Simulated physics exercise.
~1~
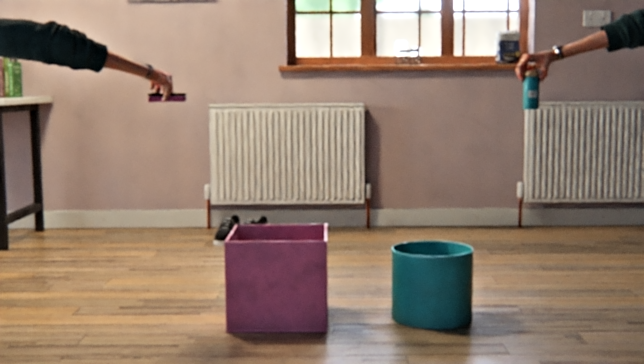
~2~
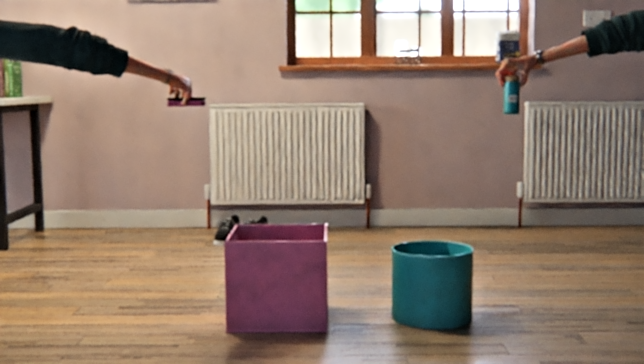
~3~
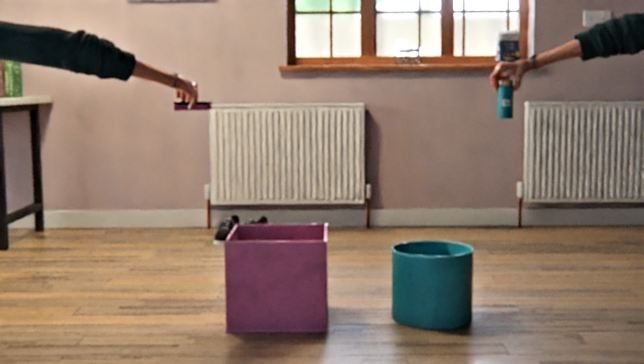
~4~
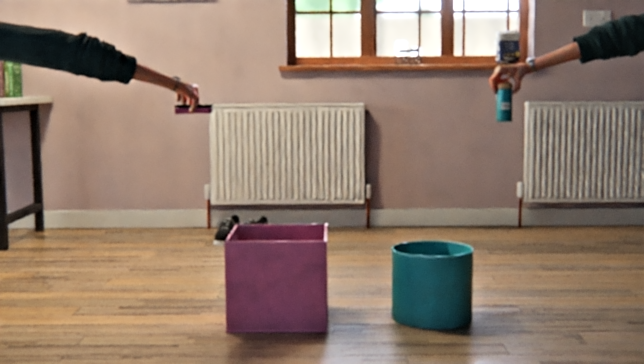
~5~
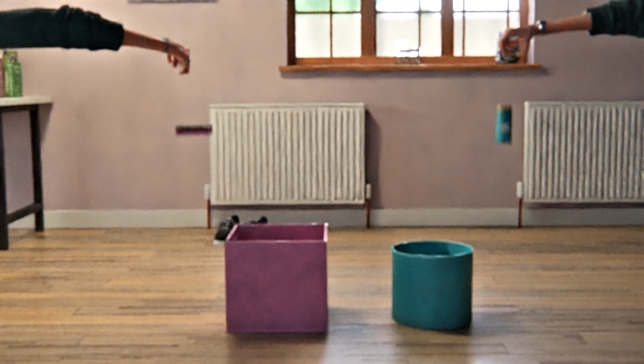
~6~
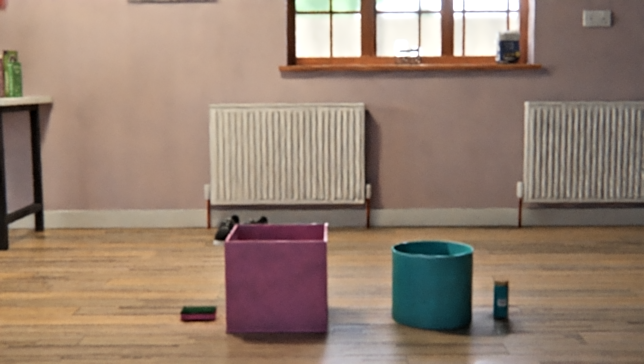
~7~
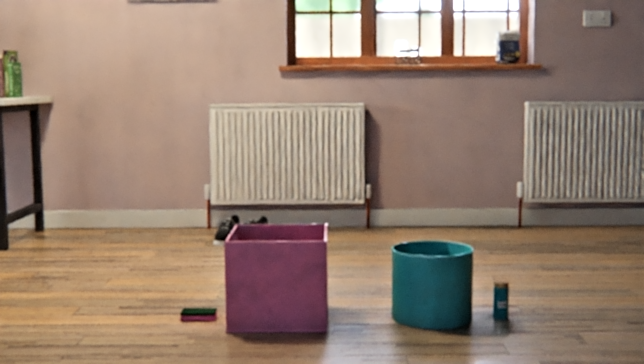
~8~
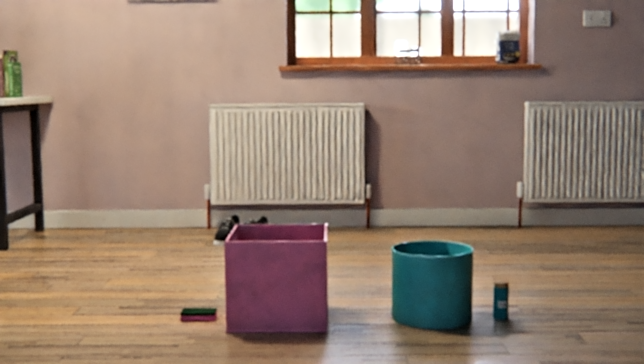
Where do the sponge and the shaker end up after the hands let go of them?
Both end up on the floor outside the containers, with the pink sponge just left of the purple basket and the turquoise shaker standing just right of the teal bin.
Two hands held a pink sponge and a turquoise shaker in the air, moved them inward toward a purple basket and a teal bin, then let go, and both dropped to the floor just outside the containers, the shaker standing upright.
